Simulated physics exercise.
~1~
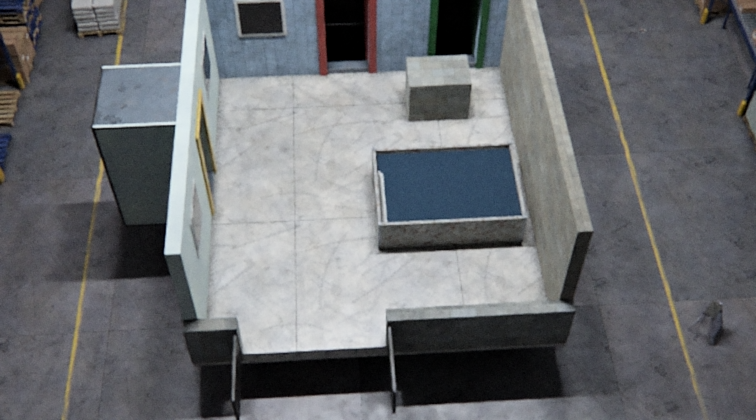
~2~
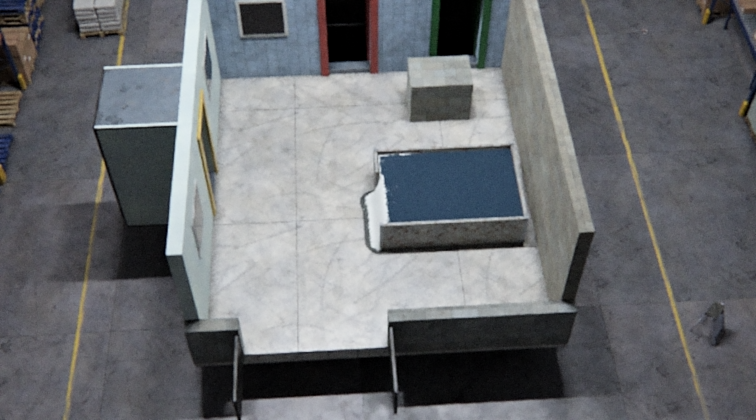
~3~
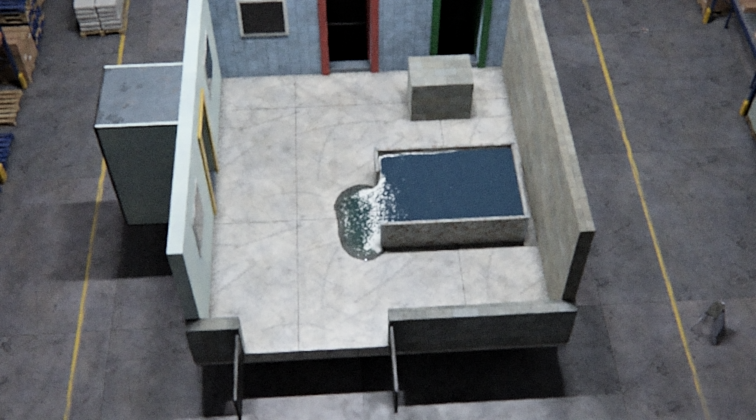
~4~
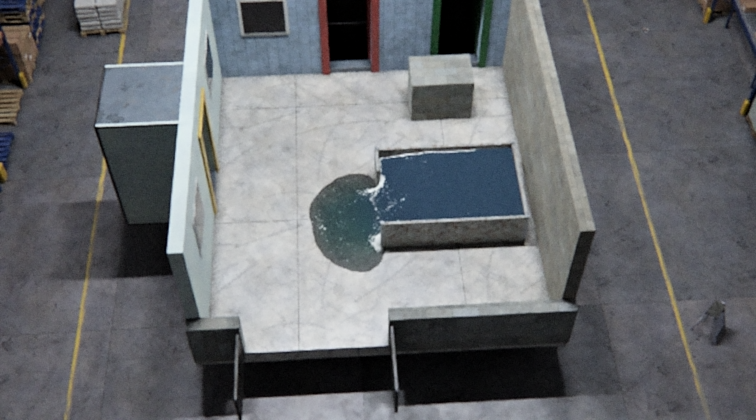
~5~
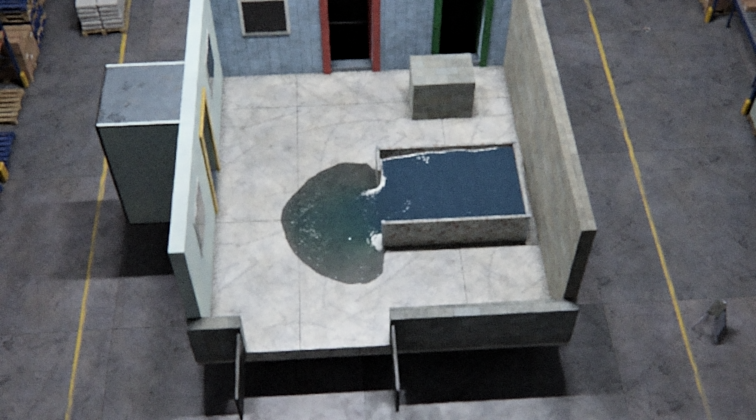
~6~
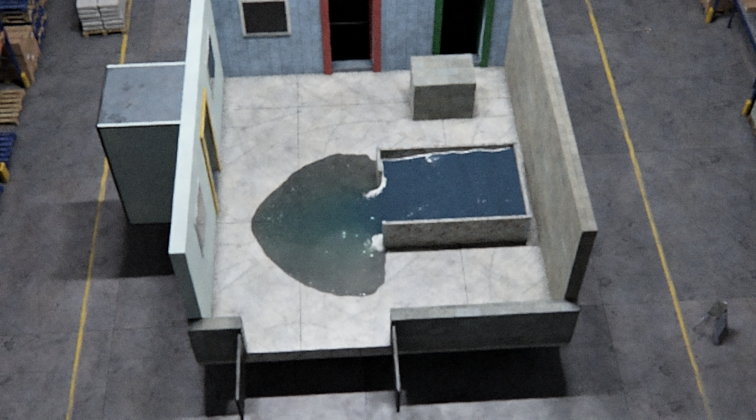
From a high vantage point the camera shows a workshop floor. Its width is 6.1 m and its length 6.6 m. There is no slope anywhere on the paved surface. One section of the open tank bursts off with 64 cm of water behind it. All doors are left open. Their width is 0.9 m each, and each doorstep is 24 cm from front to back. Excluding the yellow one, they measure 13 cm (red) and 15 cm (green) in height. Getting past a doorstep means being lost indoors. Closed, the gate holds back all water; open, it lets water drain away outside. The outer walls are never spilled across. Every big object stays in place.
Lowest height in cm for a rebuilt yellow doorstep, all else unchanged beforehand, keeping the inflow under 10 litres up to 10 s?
22 cm.
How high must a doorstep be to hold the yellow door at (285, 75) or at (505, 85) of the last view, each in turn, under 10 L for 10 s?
Roughly 12.0 cm for the first and 9.5 cm for the second.
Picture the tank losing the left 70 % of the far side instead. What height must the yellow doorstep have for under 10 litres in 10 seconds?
In that case you'd want it roughly 6.5 cm high.
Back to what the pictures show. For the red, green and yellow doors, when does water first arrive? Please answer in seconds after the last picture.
Arrival times - red 3.2 s, green 5.0 s, yellow 0.4 s.
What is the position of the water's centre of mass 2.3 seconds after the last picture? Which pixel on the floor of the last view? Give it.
The centre of all the water is around (352, 220).
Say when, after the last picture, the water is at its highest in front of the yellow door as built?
It peaks around 1.8 s.
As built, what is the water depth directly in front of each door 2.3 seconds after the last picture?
Depths, in cm - red: 0, green: 0, yellow: 24.
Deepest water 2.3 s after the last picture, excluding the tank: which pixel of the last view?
(210, 343).
Then, 0.7 s after the last picture water covers 35 % of the floor, deepest (35 cm) near (377, 227); 19 cm at the yellow door, 4 litres in over its 11 cm doorstep.
Then, 2.3 s after the last picture water covers 40 % of the floor, deepest (34 cm) near (210, 343); 24 cm at the yellow door, 91 litres in over its 11 cm doorstep.
Then, 9.3 s after the last picture water covers 85 % of the floor, deepest (12 cm) near (499, 75); 6 cm at the yellow door, 145 litres in over its 11 cm doorstep.
At the yellow door as built, the water peaked near 26 cm, 1.7 s after the last picture.
Run again over the same 10 s with other heights there, 37 litres in over 18 cm, 4 litres over 24 cm. The limit of 10 litres is kept from about 22 cm up.
